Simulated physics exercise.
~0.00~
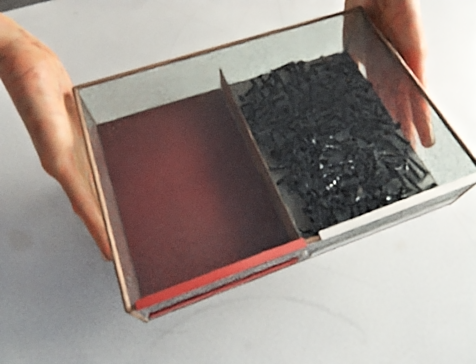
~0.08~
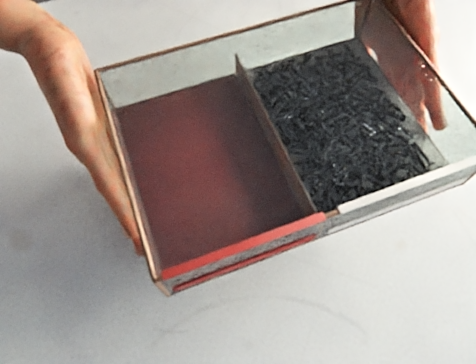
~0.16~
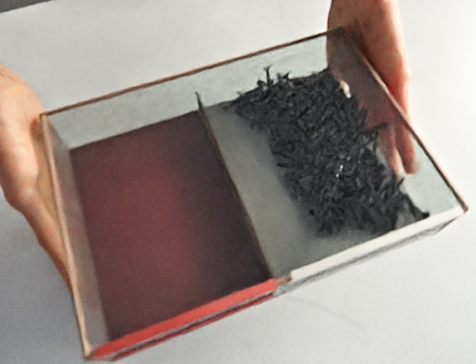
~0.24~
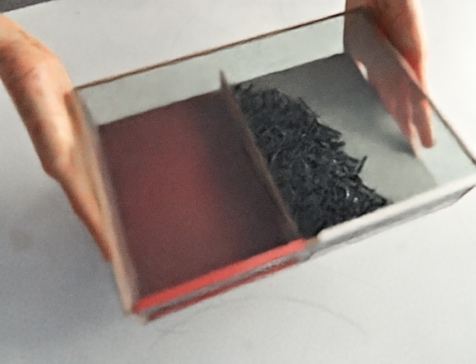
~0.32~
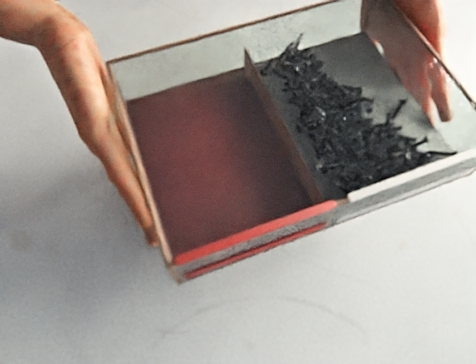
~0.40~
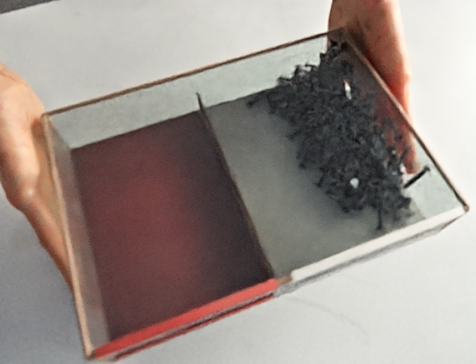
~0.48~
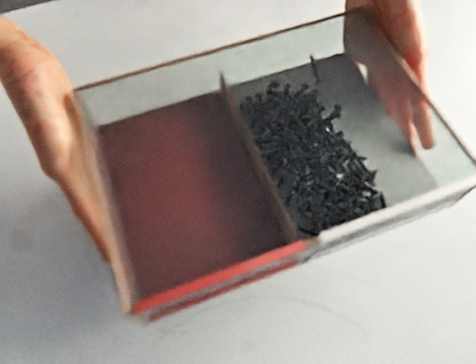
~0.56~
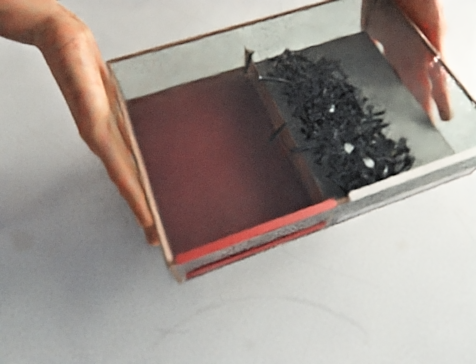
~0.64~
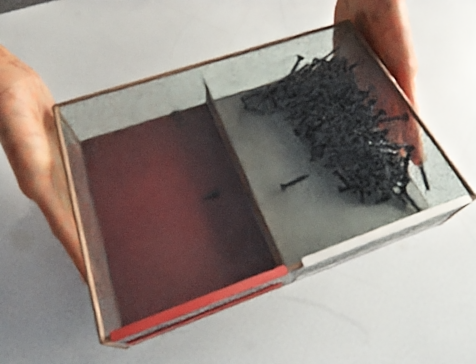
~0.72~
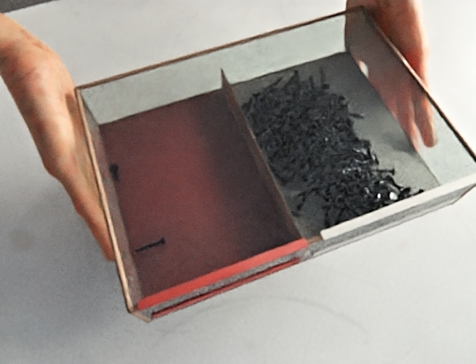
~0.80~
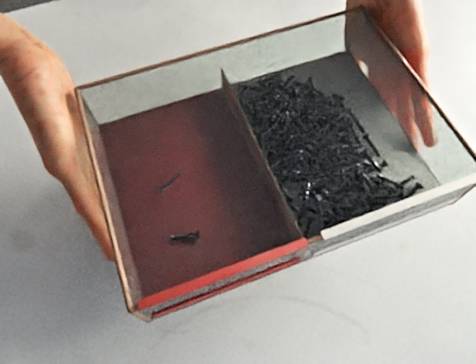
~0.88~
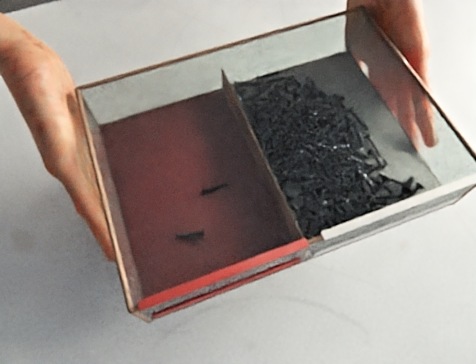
In this clip, two hands shake a shallow clear box holding many black screws in its white right compartment, sending them sliding back and forth. A couple hop the divider into the red left compartment, where they remain, while nearly all the others stay on the right.
